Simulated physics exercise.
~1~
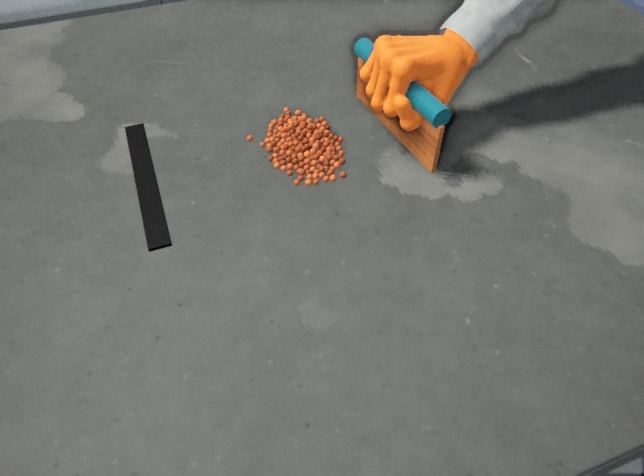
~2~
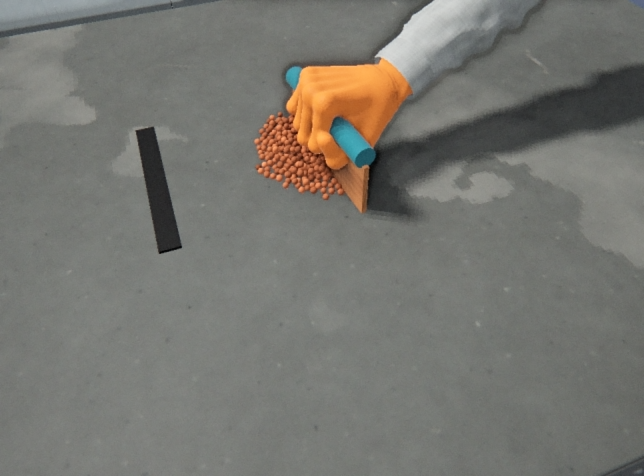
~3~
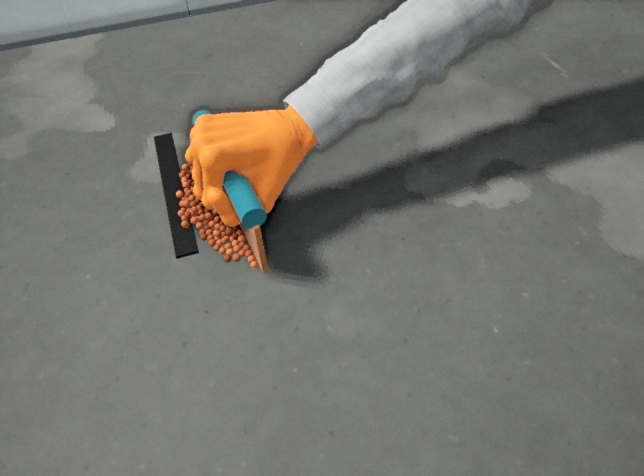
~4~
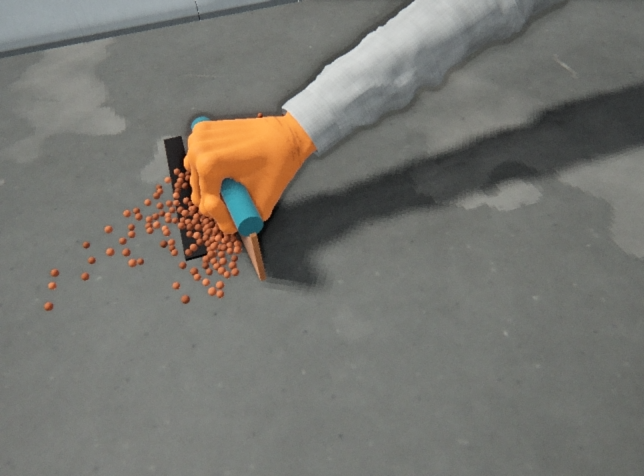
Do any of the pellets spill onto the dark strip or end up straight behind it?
Yes, a moderate share of the pellets ends up on the strip or straight behind it, while most of them lie elsewhere.
